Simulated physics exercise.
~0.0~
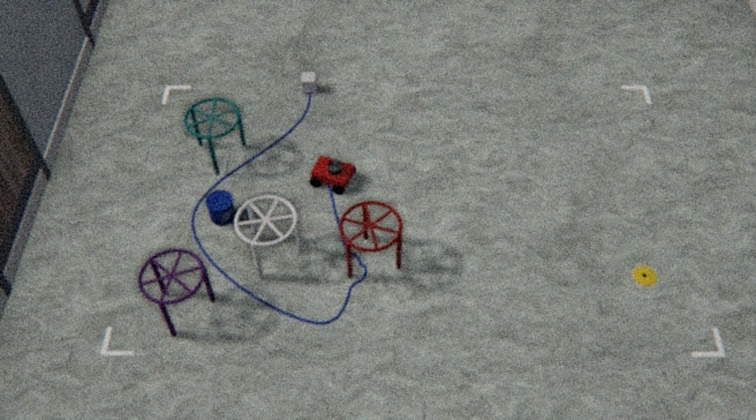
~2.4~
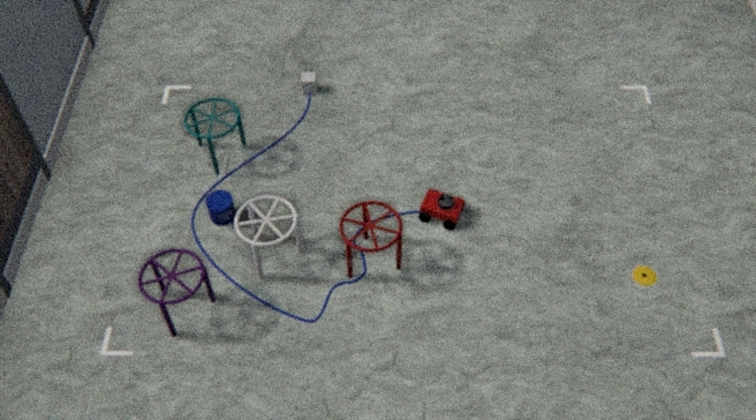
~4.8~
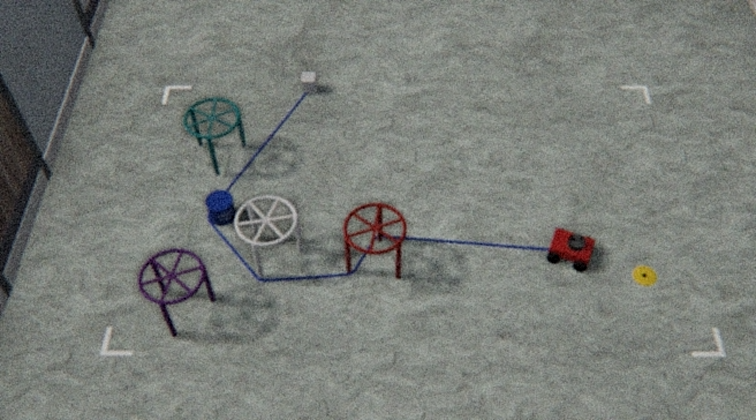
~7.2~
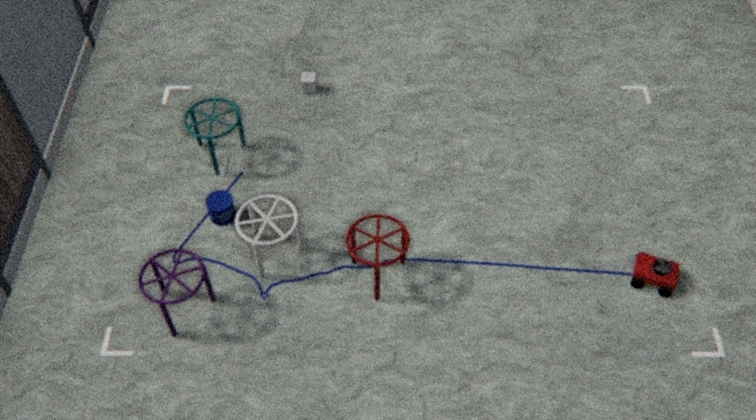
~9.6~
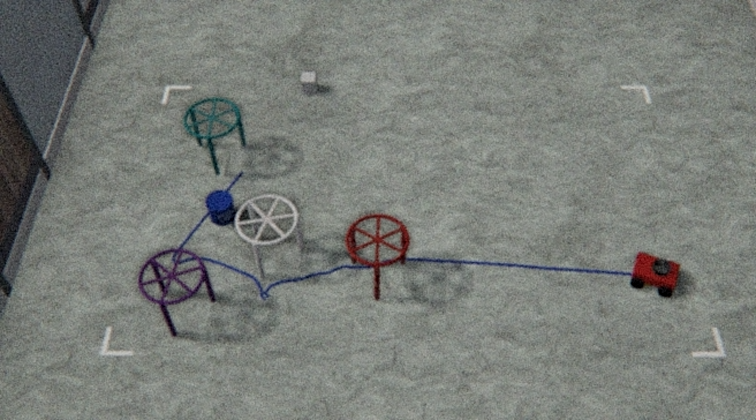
A small red cart drives right across the gray floor toward a yellow mark, pulling a blue lead taut around a bucket and stools; the red stool shifts slightly, the plug pulls free from its fixed end, and the cart stops at the mark, the lead trailing behind it.
